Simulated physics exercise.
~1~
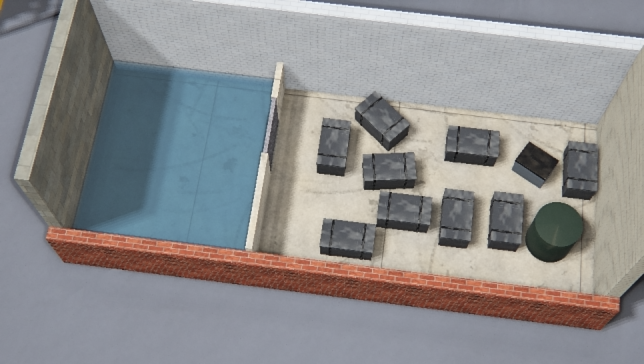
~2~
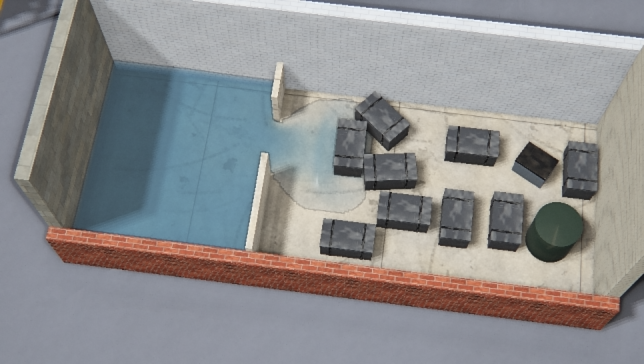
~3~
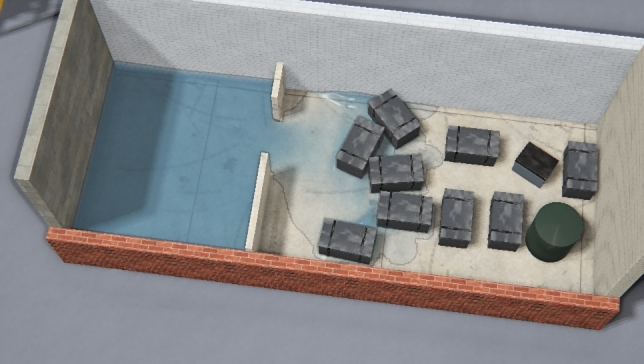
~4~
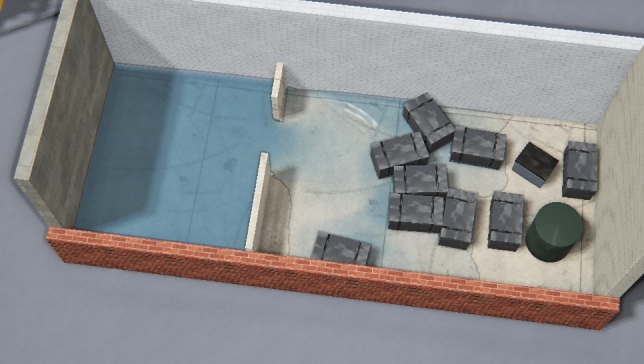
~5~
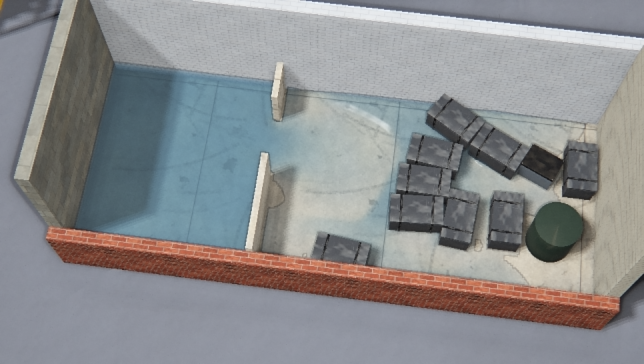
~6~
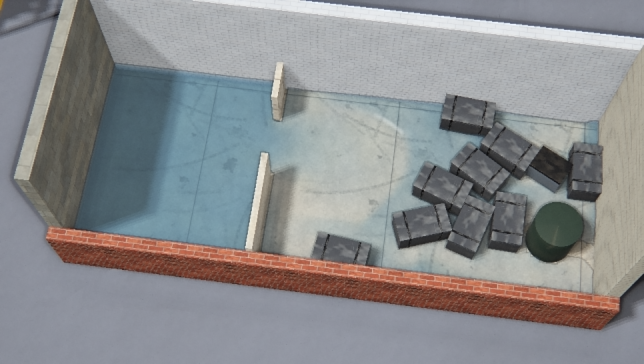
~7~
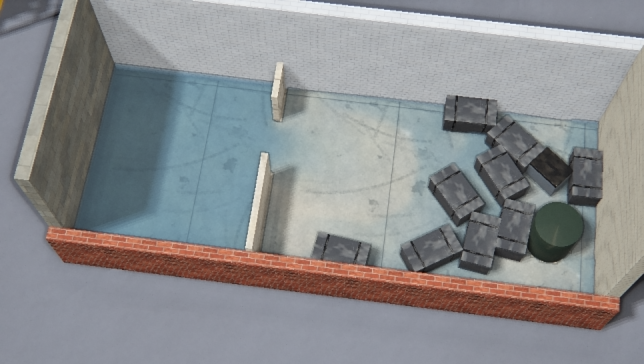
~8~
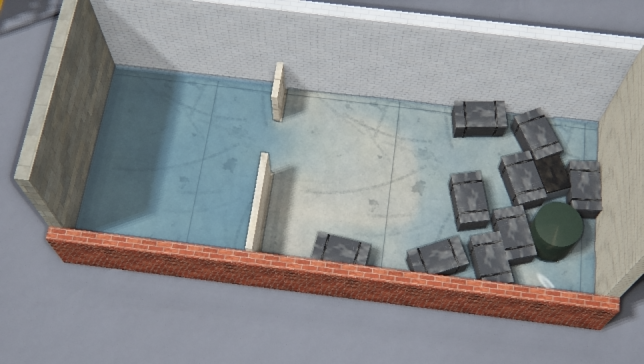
The clip shows a walled enclosure with water on the left and dark grey trunks on a dry floor at right; a partition opens, water spreads through the gap, and most trunks slide right, ending clustered around a dark green cylinder while one rests near the brick wall.
